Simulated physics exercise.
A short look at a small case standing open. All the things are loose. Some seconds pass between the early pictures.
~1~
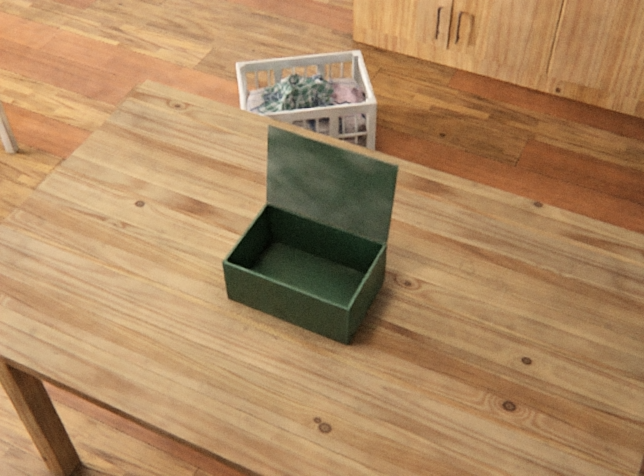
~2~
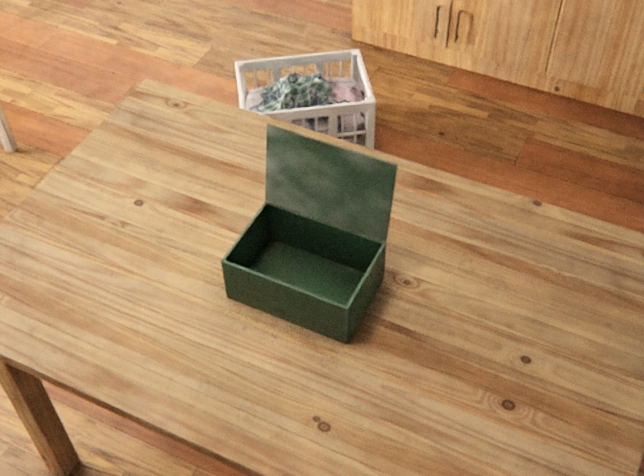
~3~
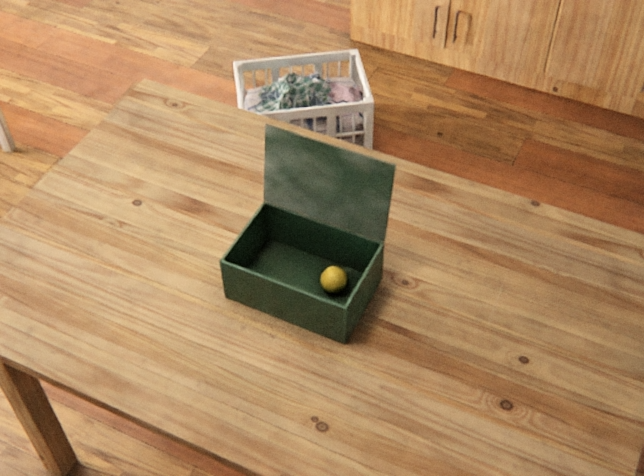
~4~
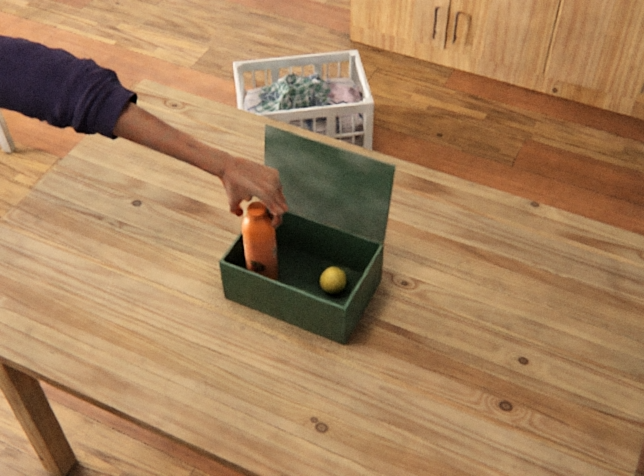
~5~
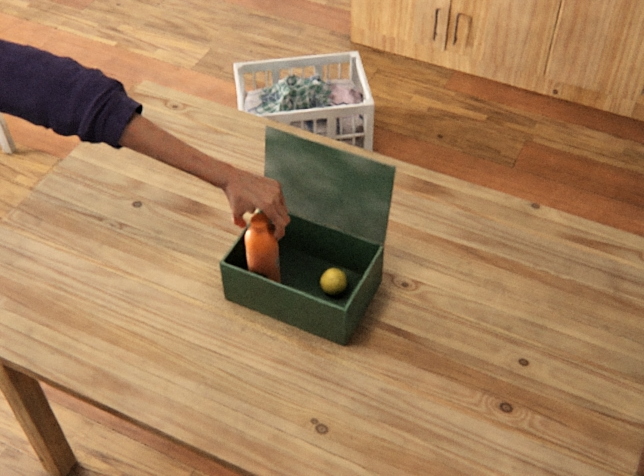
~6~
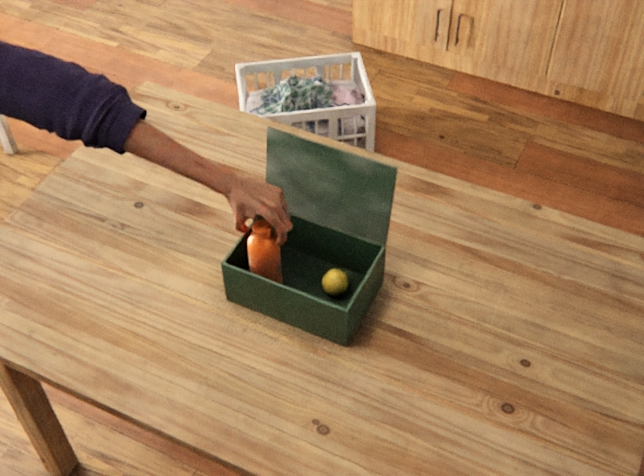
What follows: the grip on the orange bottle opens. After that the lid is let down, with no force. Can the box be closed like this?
Here the lid is held up.
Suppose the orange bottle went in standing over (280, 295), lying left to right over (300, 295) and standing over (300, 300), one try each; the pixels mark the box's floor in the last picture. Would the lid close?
In the first case it is held up; in the second case it closes; in the third case it is held up.
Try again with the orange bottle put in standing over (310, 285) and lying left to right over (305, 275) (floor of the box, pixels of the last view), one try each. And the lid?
In the first case it is held up; in the second case it closes.
Then, 1.10 s later than the last frame, lid starting down.
Then, 1.60 s later than the last frame, lid 60° above the rim.
Then, 2.10 s later than the last frame, lid 38° above the rim.
Then, 4.20 s later than the last frame, lid 40° above the rim.
When it is over, lid 41° above the rim; both as before. End places, in pixels of the last picture, orange bottle near (267, 256).
